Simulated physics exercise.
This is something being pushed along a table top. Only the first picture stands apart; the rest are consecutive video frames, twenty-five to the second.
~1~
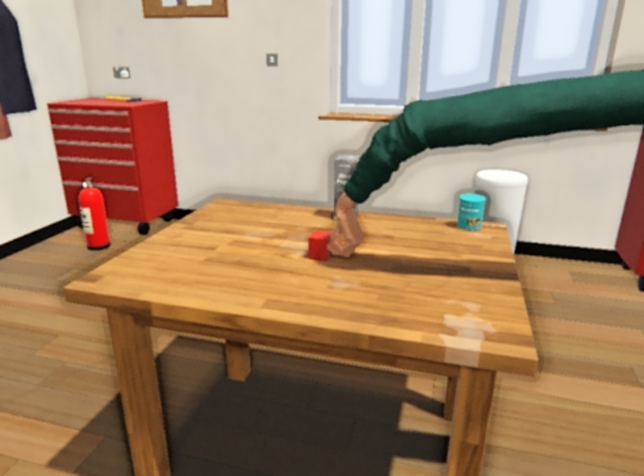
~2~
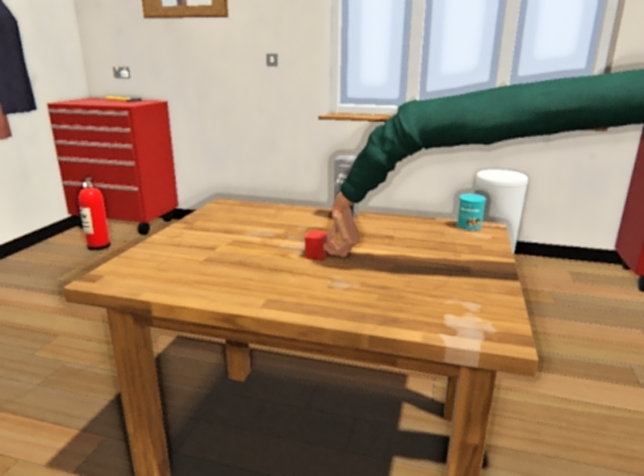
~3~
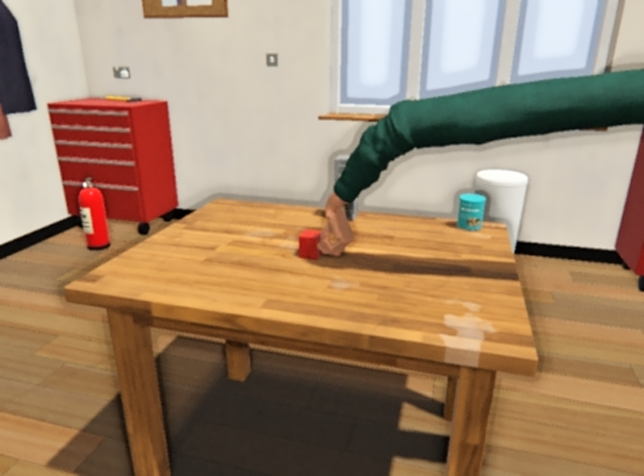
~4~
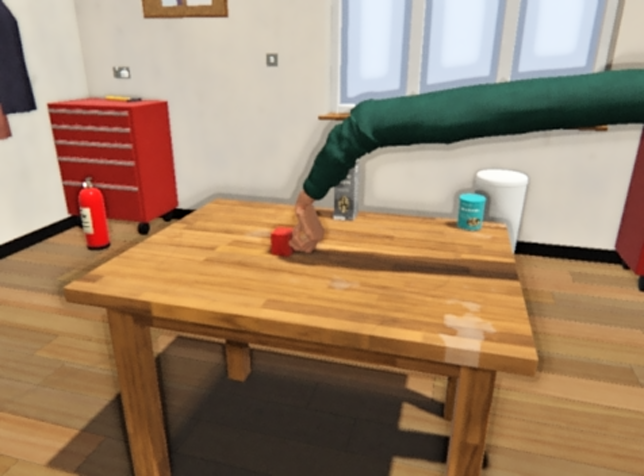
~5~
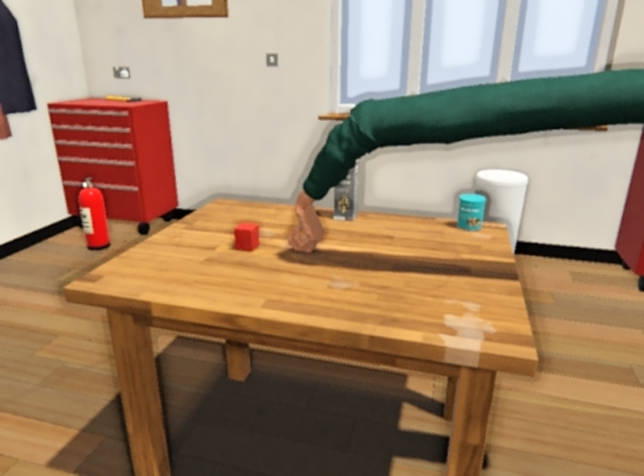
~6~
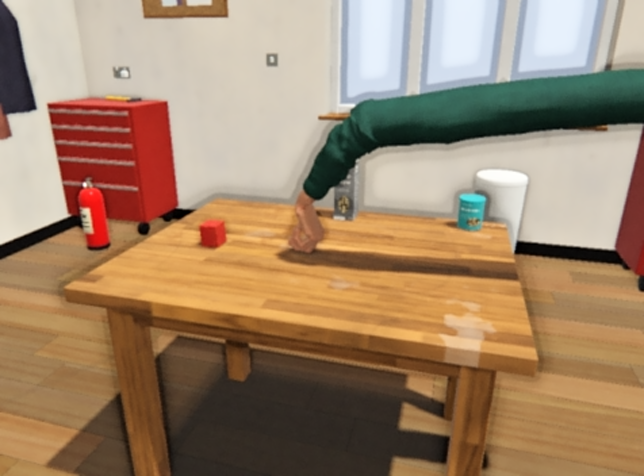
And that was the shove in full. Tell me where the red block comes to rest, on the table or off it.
It rests off the table.
Then, 0.20 s on from there, red block now off the table.
Then, 0.40 s on from there, things are still on the move.
Then, 0.60 s on from there, as before.
In the end, off the table, red block.
